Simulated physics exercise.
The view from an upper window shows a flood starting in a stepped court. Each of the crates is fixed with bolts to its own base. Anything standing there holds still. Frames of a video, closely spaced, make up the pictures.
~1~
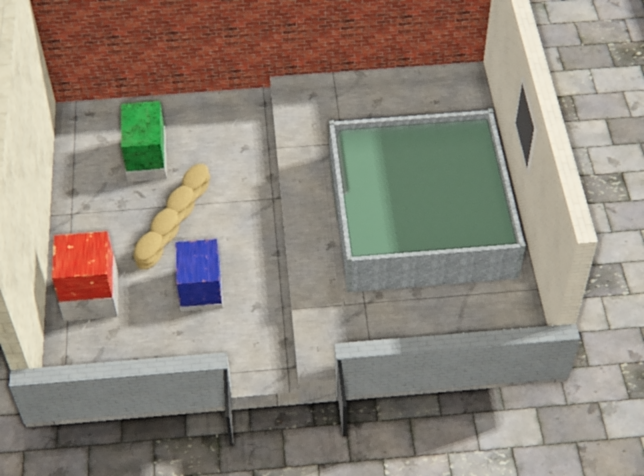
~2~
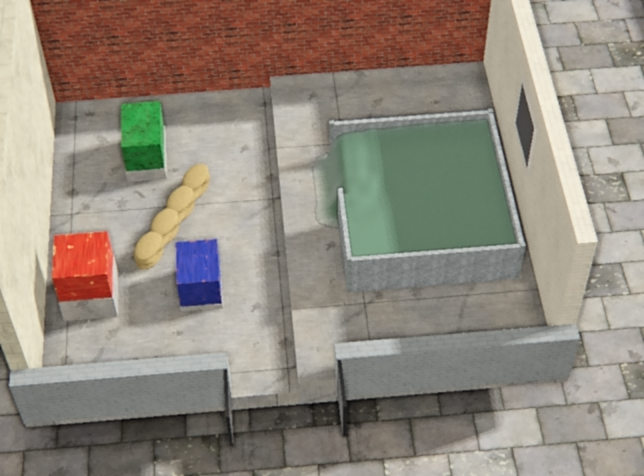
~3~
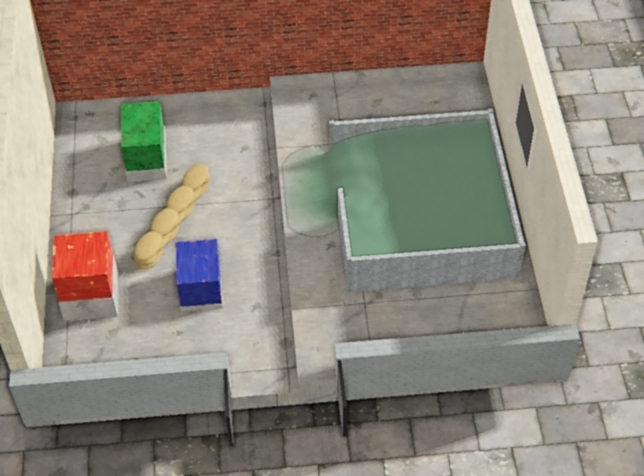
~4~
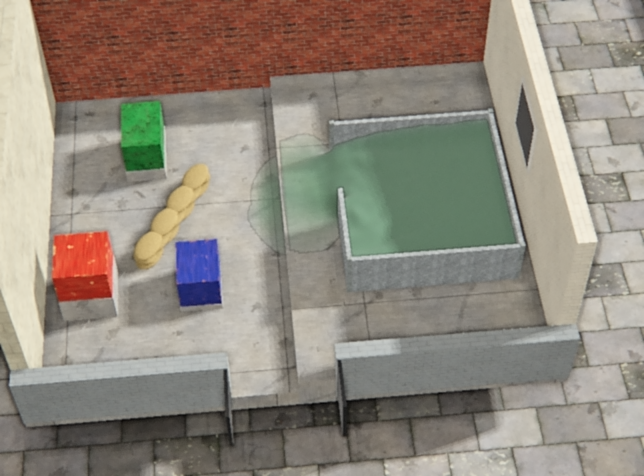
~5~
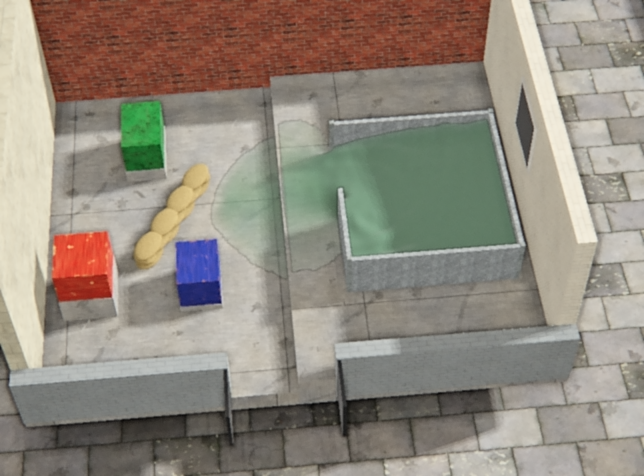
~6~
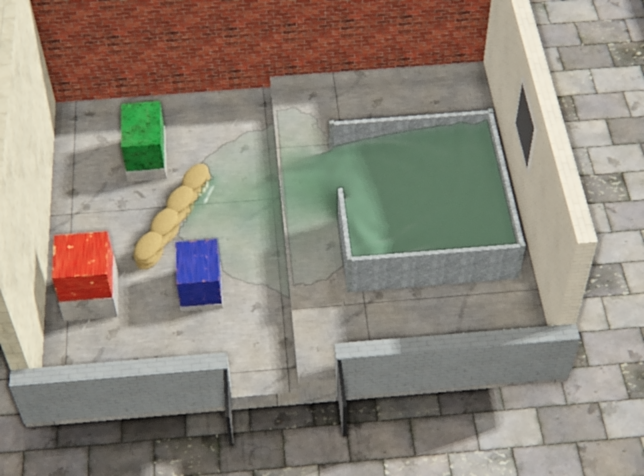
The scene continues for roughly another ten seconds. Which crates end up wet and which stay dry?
The green crate gets dampened by the water; the blue crate gets dampened by the water; the red crate avoids any dampness from the water.
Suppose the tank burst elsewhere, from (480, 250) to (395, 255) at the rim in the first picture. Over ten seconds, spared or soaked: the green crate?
Result: Green crate is not reached.
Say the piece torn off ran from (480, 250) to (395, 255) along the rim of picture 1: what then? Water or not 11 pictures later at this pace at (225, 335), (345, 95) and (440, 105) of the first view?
One after the other: Under water, clear, dry.
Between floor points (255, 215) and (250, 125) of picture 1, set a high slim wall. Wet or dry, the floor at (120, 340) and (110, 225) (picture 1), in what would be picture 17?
As listed: Awash, not flooded.
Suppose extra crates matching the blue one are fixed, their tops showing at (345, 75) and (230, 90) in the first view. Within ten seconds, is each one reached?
In the listed order, the first crate remains untouched while the second gets reached.
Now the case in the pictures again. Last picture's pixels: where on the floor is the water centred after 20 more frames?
At about (296, 210).
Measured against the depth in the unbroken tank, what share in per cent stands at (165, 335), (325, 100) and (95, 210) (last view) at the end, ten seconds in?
I'd say around 18 per cent, then 0 per cent, then 20 per cent.
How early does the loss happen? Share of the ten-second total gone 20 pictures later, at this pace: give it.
I'd estimate some 5 per cent.
A moment on, water covers 25 % of the floor; the green crate water round its plinth, the blue crate water round its plinth, the red crate water round its plinth.
Next, water covers 45 % of the floor; the green crate water round its plinth, the blue crate water round its plinth, the red crate water round its plinth.
Then, water covers 55 % of the floor; the green crate water round its plinth, the blue crate water round its plinth, the red crate water round its plinth.
Later, water covers 60 % of the floor; the green crate water round its plinth, the blue crate water round its plinth, the red crate water round its plinth.
In the end, water covers 60 % of the floor; the green crate was topped, the blue crate was topped, the red crate stayed above the water.
